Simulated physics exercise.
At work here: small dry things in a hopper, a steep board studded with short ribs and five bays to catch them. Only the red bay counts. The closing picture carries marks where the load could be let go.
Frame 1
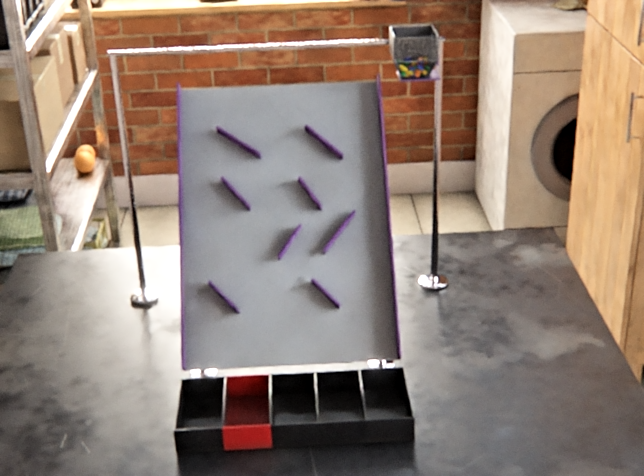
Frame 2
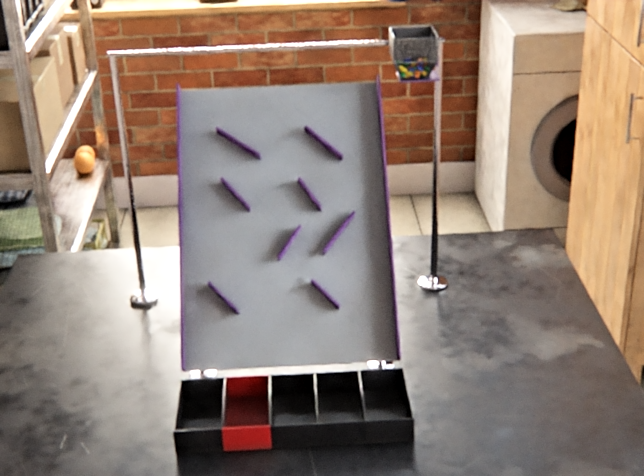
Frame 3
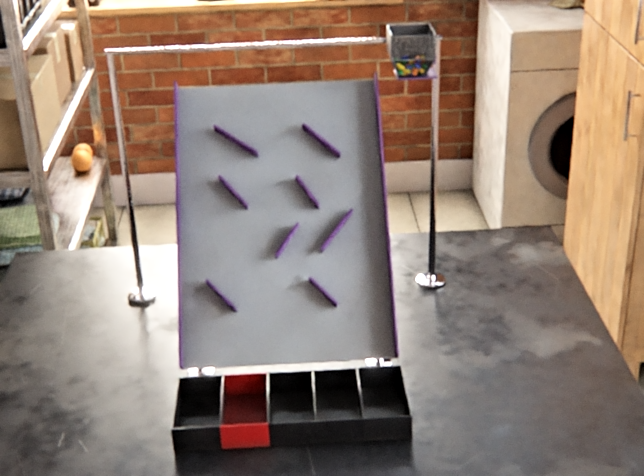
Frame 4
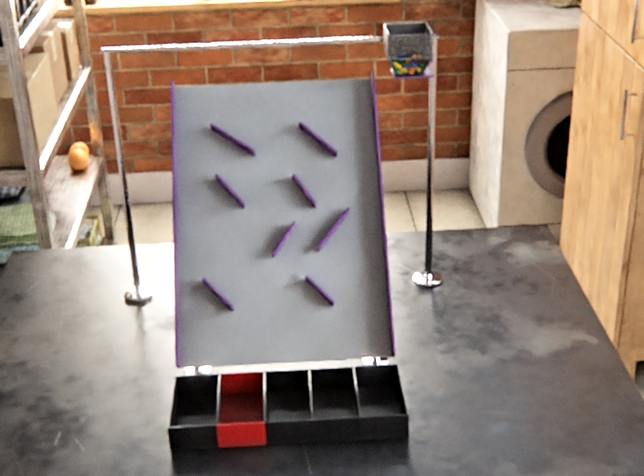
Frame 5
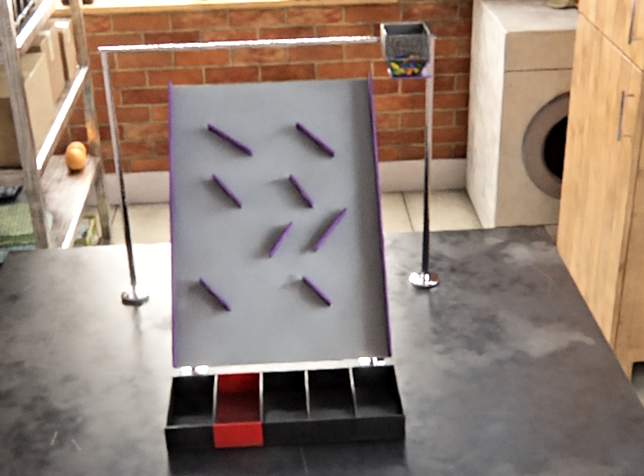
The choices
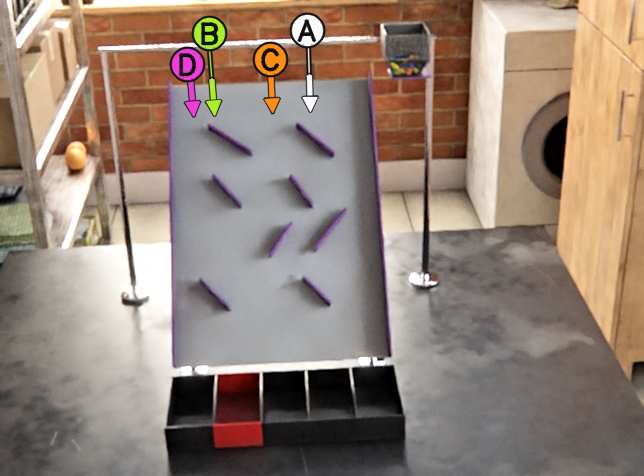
We see a steep grey board with short purple ribs above a row of five bays, one of them red, and a small hopper of colourful pieces at upper right; nothing moves except the view, which shifts very slightly.
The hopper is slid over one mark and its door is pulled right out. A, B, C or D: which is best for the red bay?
Mark C does it best.
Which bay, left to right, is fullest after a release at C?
It is the second one.
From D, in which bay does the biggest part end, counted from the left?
The first.
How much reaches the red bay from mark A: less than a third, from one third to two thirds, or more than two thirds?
Less than a third.
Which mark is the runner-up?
B.
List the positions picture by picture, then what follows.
In the first frame, hopper at (413, 70), jelly beans, door shut.
In the second frame, ribs (216, 127) to (260, 155), (305, 126) to (342, 156), (221, 178) to (249, 207).
In the third frame, ribs (296, 175) to (319, 205), (276, 254) to (298, 222), (321, 249) to (352, 209).
In the fourth frame, ribs (202, 278) to (233, 308), (306, 276) to (334, 303).
In the fifth frame, red bay at (238, 433), number 2 of 5 from the left.
On the marked copy, mark A meets the board at (310, 106); mark B meets the board at (214, 110); mark C meets the board at (272, 107); mark D meets the board at (193, 111).
With A, a small part in the red bay, most in other bays, a stray few held on the board.
With B, about a third in the red bay, about a third in other bays, about a quarter held on the board.
With C, most in the red bay, a small part in other bays, a small part held on the board.
With D, a small part in the red bay, most in other bays, a stray few held on the board, a stray few outside the box.
